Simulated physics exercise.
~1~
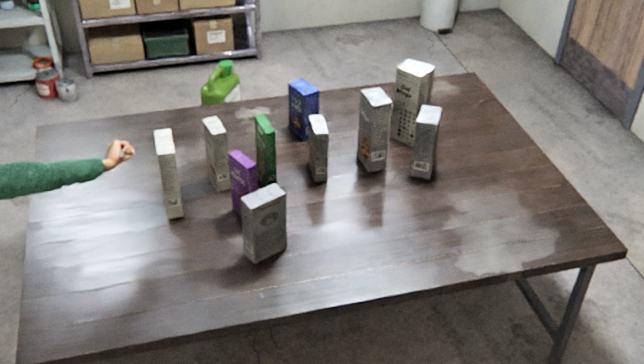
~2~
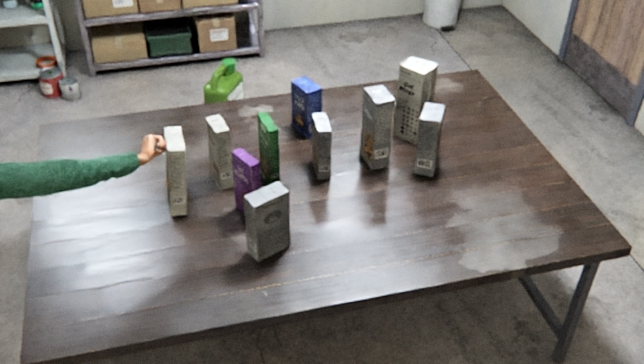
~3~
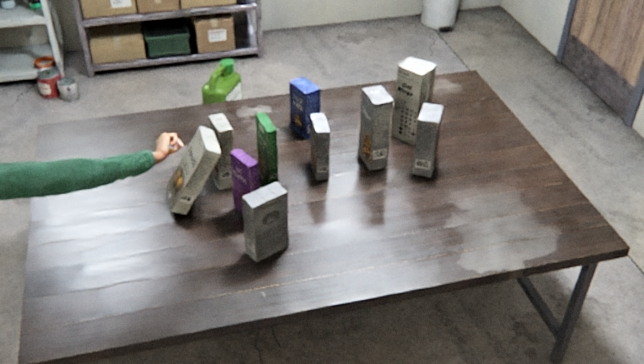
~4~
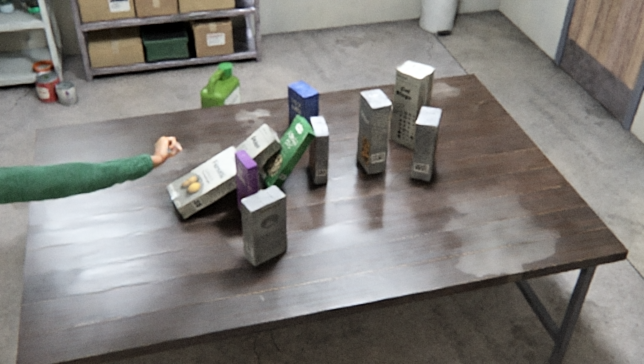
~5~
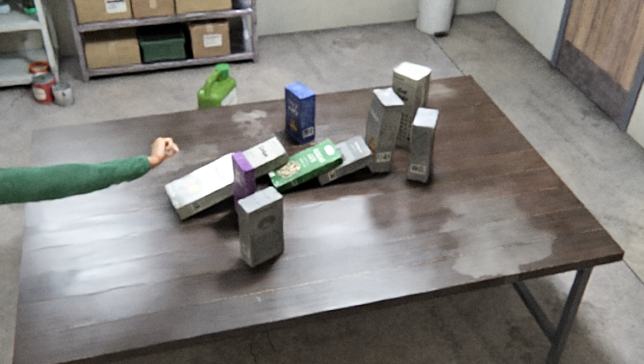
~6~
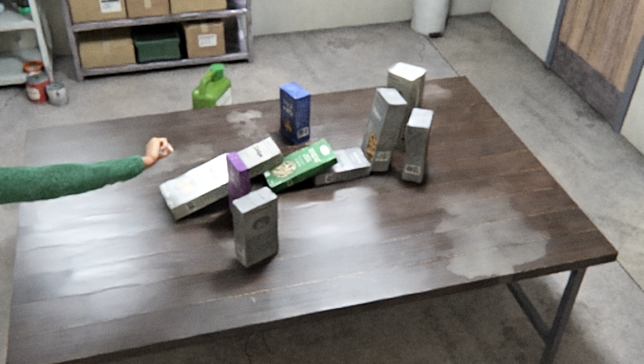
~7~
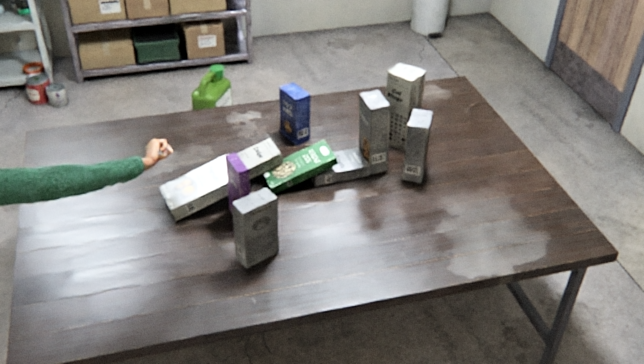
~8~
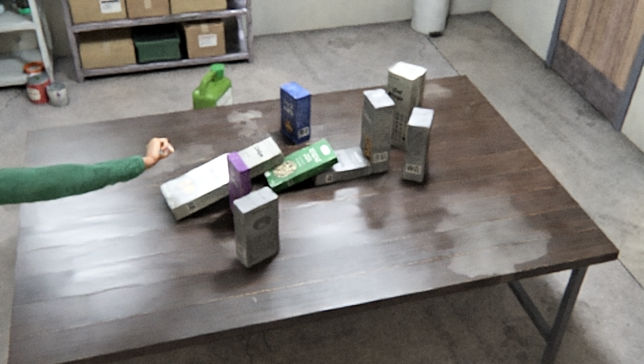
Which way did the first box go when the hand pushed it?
It tipped over to the right, toward the other boxes, and ended up lying on its side.
